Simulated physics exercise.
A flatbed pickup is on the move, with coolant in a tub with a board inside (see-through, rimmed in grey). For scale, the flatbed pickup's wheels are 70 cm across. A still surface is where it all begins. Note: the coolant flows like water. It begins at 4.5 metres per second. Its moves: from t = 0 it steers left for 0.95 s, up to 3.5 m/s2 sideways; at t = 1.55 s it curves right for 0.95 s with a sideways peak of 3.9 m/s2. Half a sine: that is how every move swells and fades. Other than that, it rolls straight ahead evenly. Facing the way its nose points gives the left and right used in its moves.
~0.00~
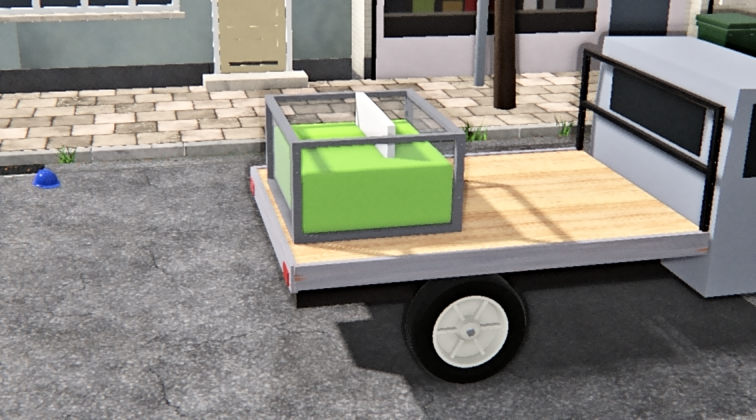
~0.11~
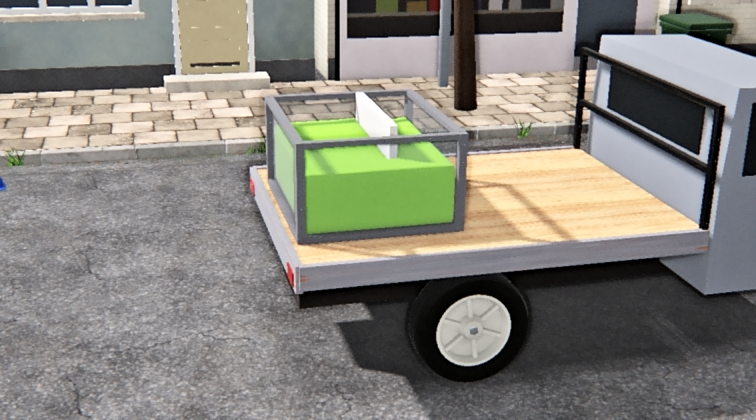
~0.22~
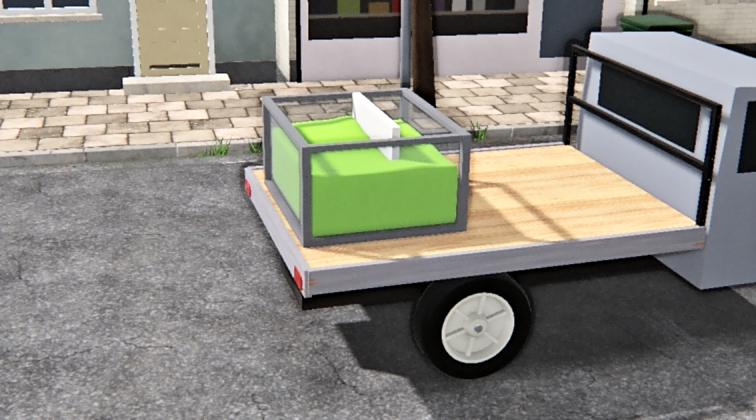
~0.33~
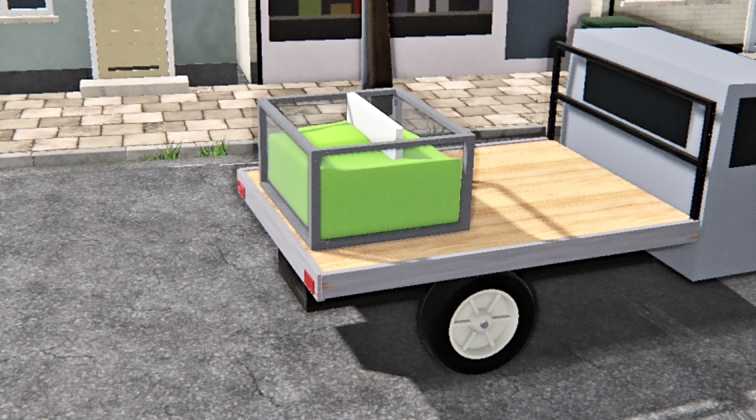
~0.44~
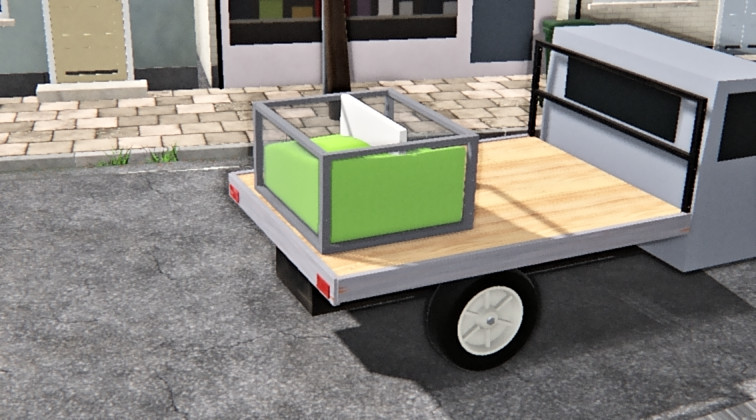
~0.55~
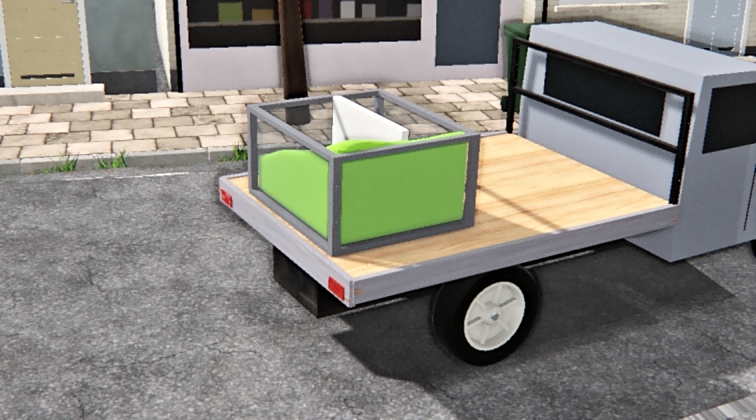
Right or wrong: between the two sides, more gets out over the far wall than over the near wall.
Wrong.
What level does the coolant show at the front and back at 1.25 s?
Around 38 cm toward the front, with 30 cm behind.
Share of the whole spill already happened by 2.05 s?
Some 80 percent has come out by that time.
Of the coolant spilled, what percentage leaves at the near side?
Near 60 per cent of the spill.
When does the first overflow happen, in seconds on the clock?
It first spills at close to 0.9 s.
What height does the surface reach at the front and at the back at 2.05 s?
At that moment it stands around 30 cm in front and around 28 cm behind.
After 1.25 s it stands 30 cm high behind and 39 cm in front; 7 per cent has gone over the near side, a little elsewhere.
After 2.05 s it stands 28 cm high behind and 30 cm in front; 11 per cent has gone over the near side, a little elsewhere.
After 3.05 s it stands 40 cm high behind and 34 cm in front; 11 per cent has gone over the near side and the far side, a little elsewhere.
After 5.49 s 14 per cent has gone mostly over the near side, some over the far side; the far side has passed 3 per cent and the near side 8.
